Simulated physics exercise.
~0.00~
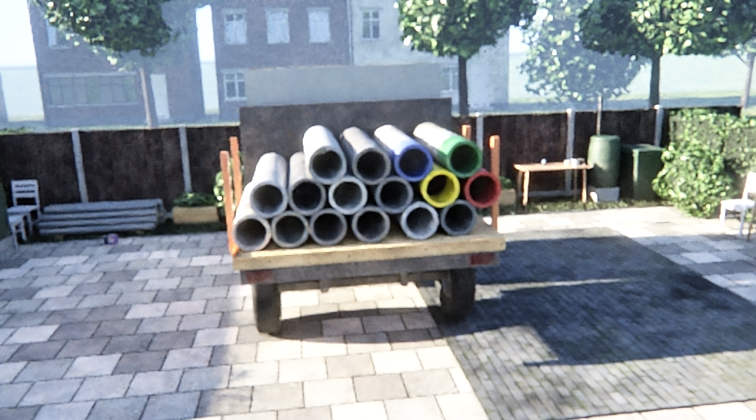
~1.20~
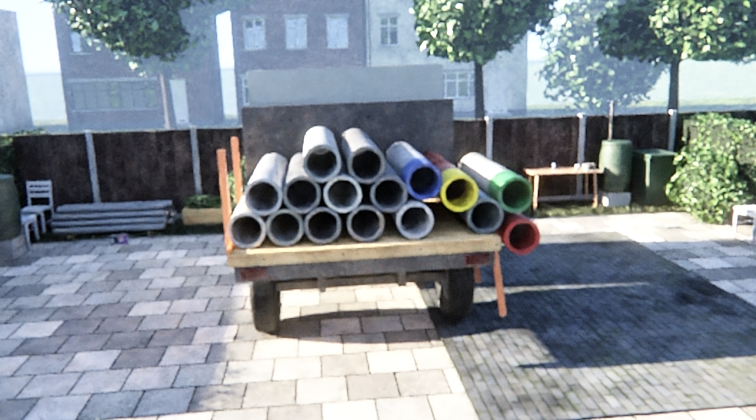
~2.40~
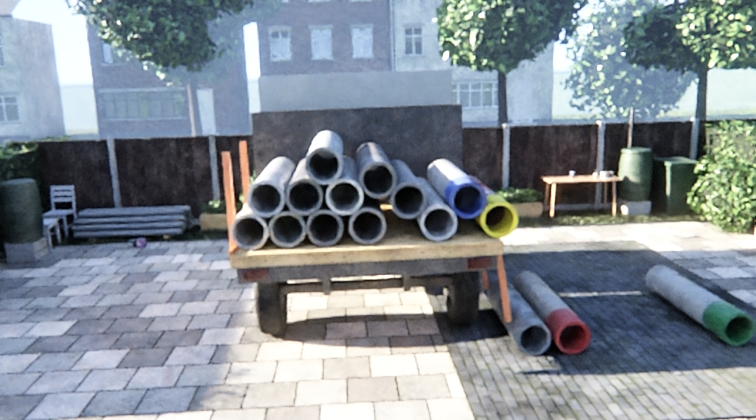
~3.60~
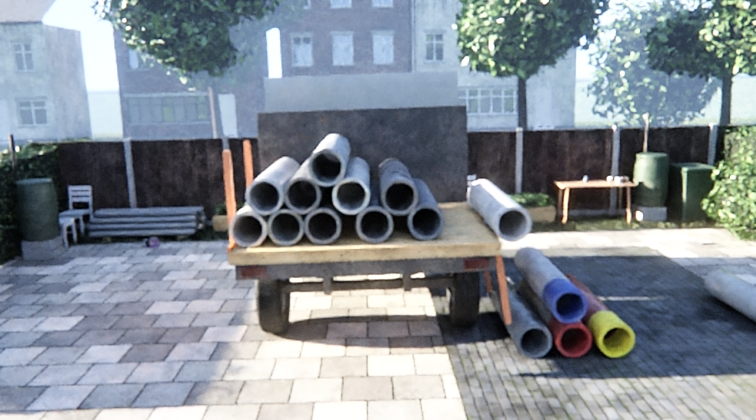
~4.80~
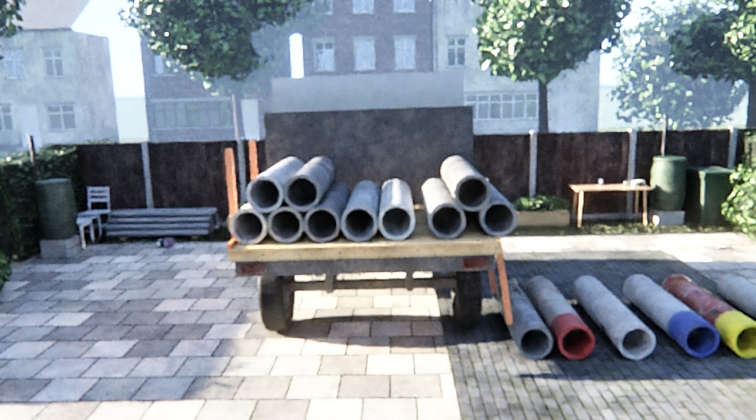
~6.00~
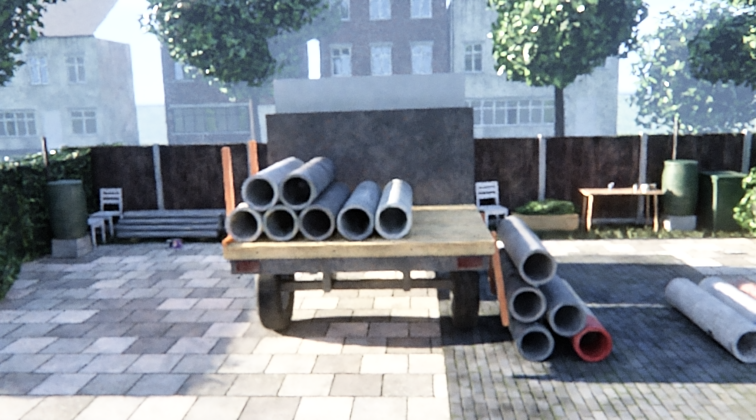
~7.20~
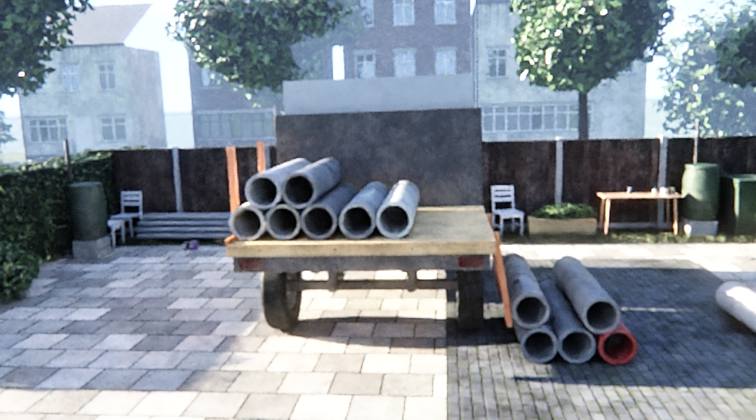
Concrete pipes rolling off a flatbed's right side as its posts drop, several landing on the paving while seven stay stacked left.
